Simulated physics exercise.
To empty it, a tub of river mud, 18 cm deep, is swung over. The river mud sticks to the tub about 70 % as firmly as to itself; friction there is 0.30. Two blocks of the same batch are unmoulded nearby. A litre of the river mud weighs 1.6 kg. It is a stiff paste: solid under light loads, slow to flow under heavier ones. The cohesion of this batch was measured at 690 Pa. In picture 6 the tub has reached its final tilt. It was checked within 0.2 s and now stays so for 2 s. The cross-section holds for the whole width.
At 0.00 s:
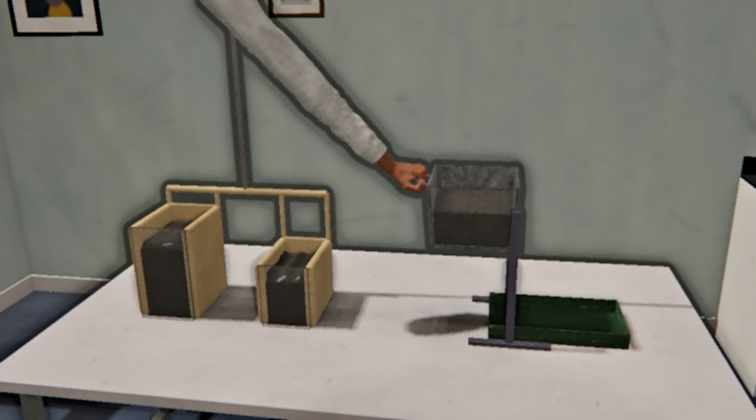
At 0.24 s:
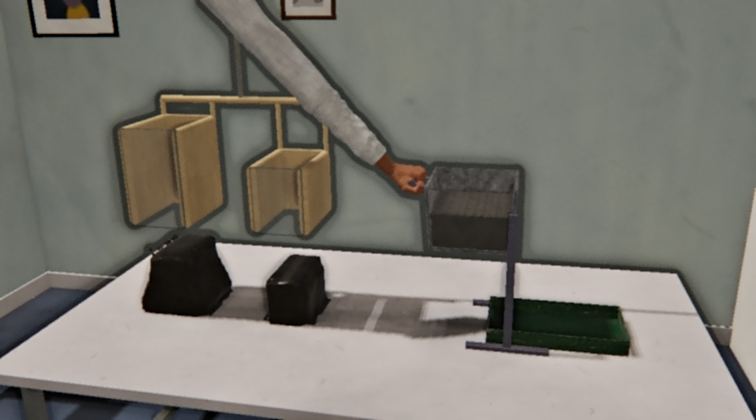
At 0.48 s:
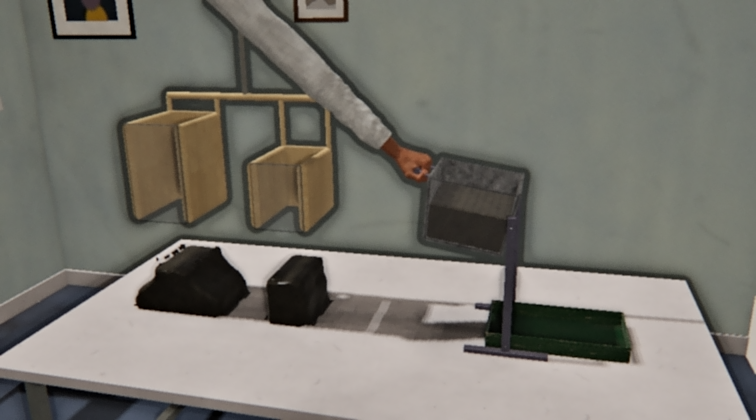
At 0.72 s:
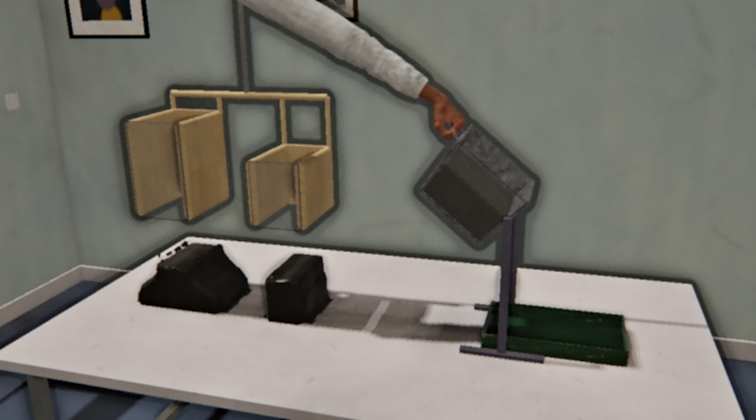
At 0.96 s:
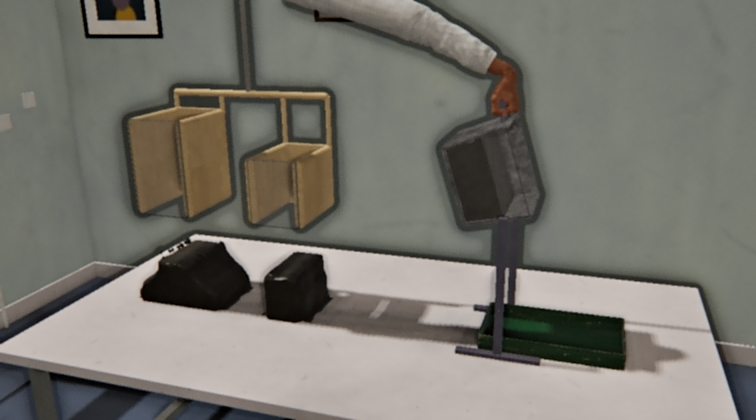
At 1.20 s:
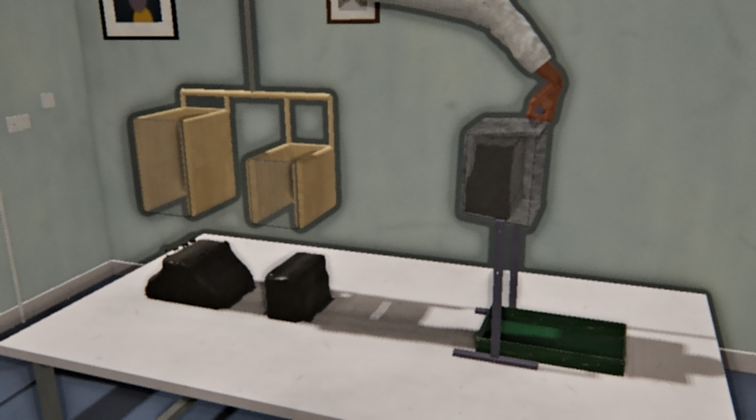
On a white table in a room with pale green walls, a wooden frame lifts off two dark blocks, and the taller left one slumps into a lower mound. A hand then swings a grey tub of dark mud over to the right until it stands on its side above a green tray, the mud still inside.
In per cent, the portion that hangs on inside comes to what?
Expect roughly 59 %.
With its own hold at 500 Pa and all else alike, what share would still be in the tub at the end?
It would be near 50 %.
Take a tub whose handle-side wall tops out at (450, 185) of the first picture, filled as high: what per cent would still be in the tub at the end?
In that case some 100 per cent.
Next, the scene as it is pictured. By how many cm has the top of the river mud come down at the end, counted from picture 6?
Roughly 11 cm.
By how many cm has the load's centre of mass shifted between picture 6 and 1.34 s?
About 4 cm.
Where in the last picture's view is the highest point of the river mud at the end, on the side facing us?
Near (488, 186).
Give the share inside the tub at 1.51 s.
Near 80 %.
By 1.34 s, the tub is at 92 degrees and holds 100 %.
By 1.51 s, the tub is at 92 degrees and holds 79 %.
By 1.68 s, the tub is at 92 degrees and holds 60 %.
By 1.85 s, the tub is at 92 degrees and holds 59 %.
By 3.20 s, at the end, the tub is at 92 degrees and holds 59 %.
